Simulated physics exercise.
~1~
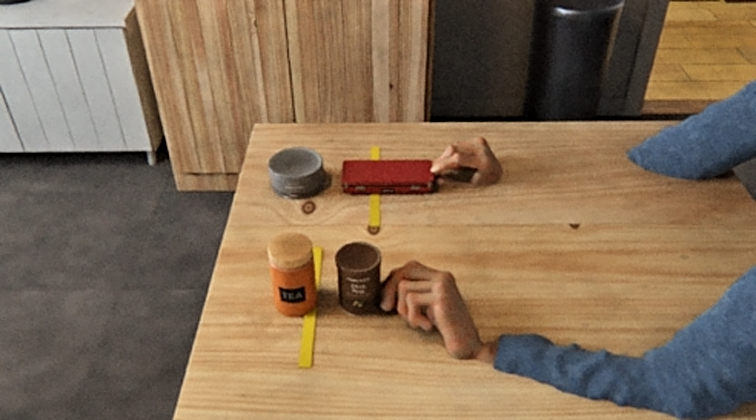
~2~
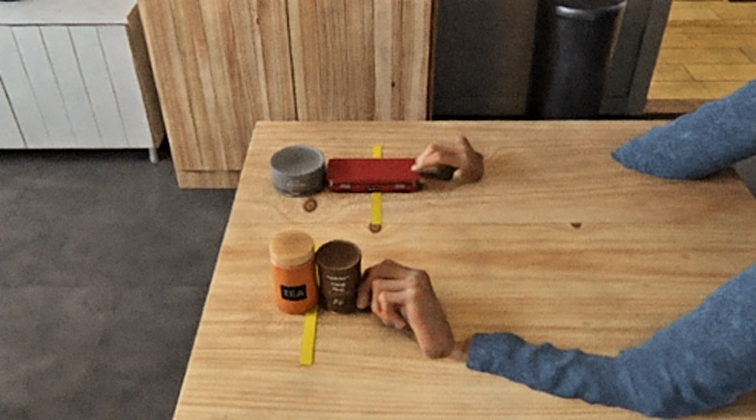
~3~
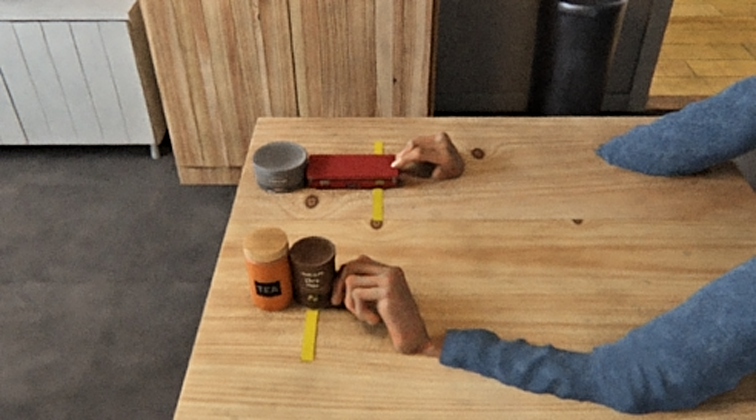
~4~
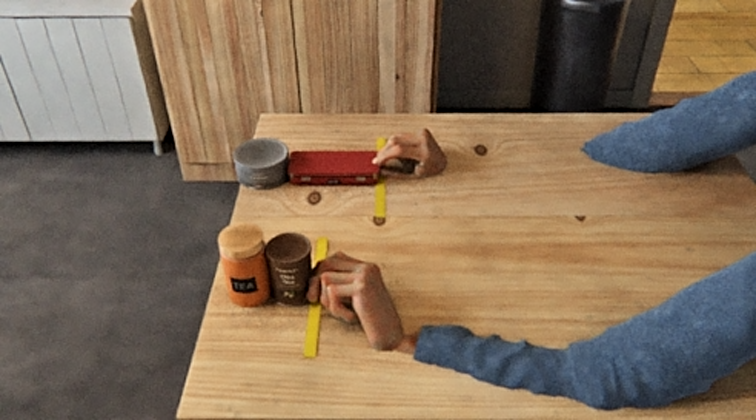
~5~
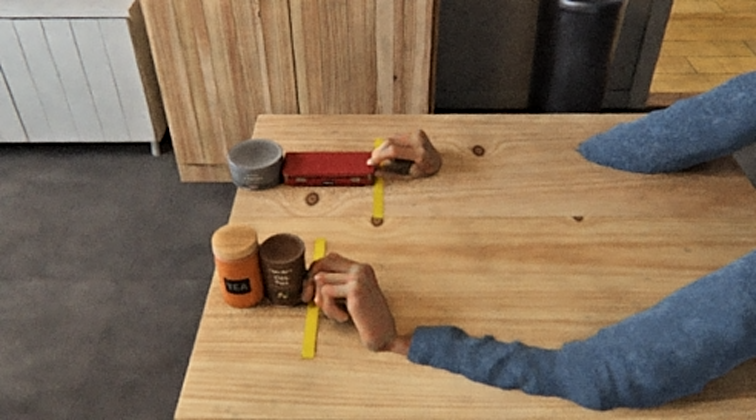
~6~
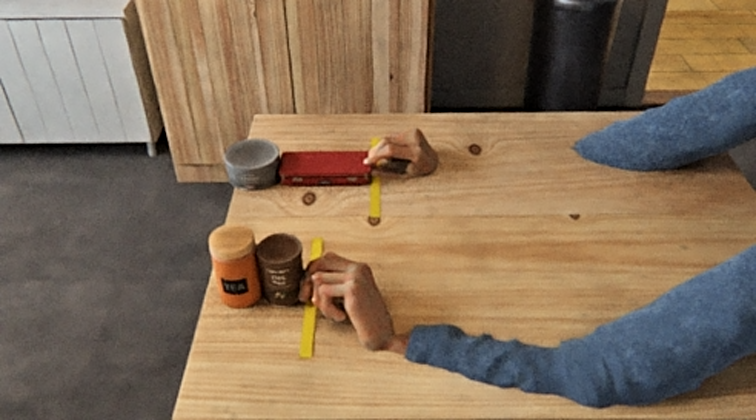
Two hands in blue sleeves reach in from the right over a pale wooden table, seen from above in a room with a dark floor and cabinets behind. The far hand touches a red case beside a grey tub, while the near hand touches a brown tin next to an orange jar labelled tea, with yellow tape strips on the tabletop. Both hands push left, and the case and tin press the tub and jar towards the table's left end. The hands stop near the tape, and the tub and upright jar remain on the table close to its edge.
